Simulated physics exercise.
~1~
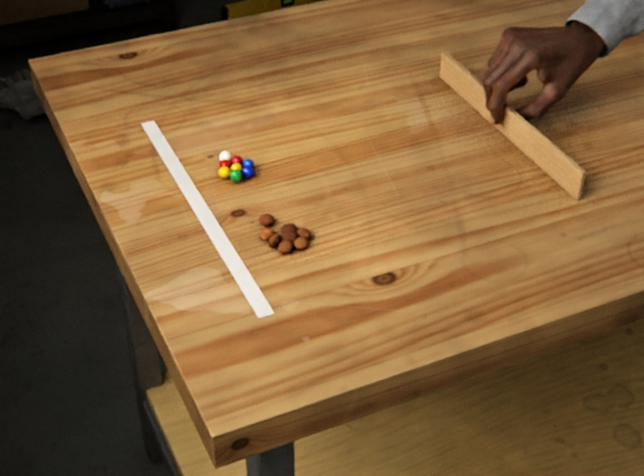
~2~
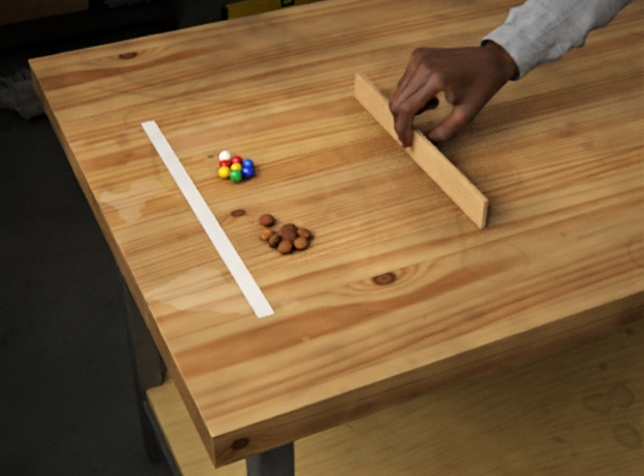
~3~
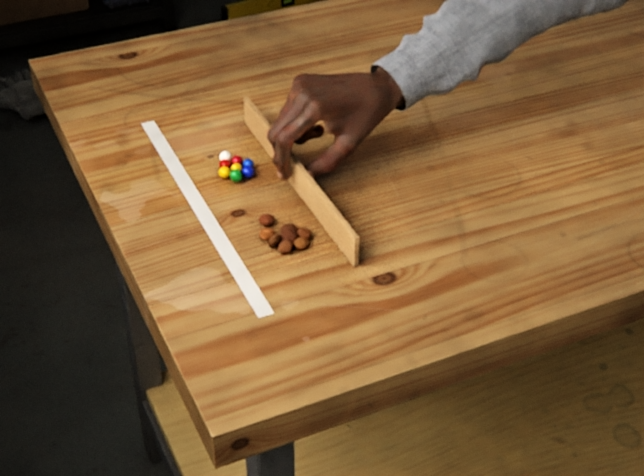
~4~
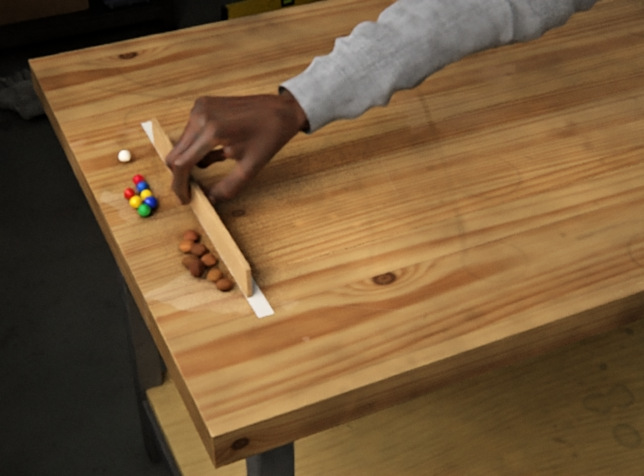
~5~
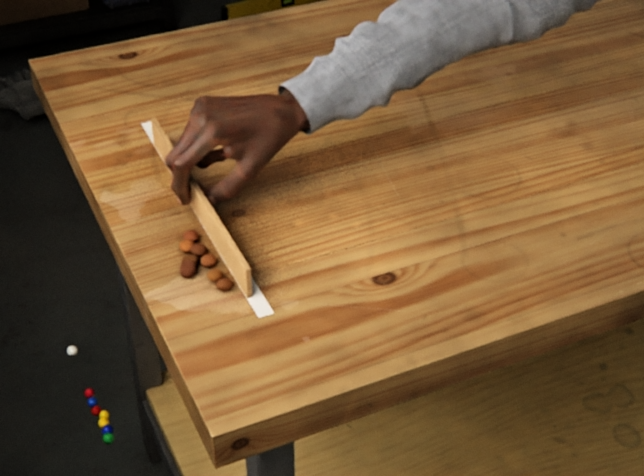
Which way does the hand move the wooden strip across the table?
The hand moves the wooden strip to the left, towards the white tape.
A hand in a grey sleeve slides an upright wooden strip leftward across a wooden tabletop, seen from above at an angle. Ahead of it, near a line of white tape by the left edge, sit a cluster of shiny multicoloured balls and, nearer the viewer, a pile of brown pieces. The strip closes in, pushes both groups left and stops at the tape. The brown pieces come to rest just past the strip, still on the table. The colourful balls keep travelling, a white one apart from the rest, and all drop over the left edge towards the dark floor.
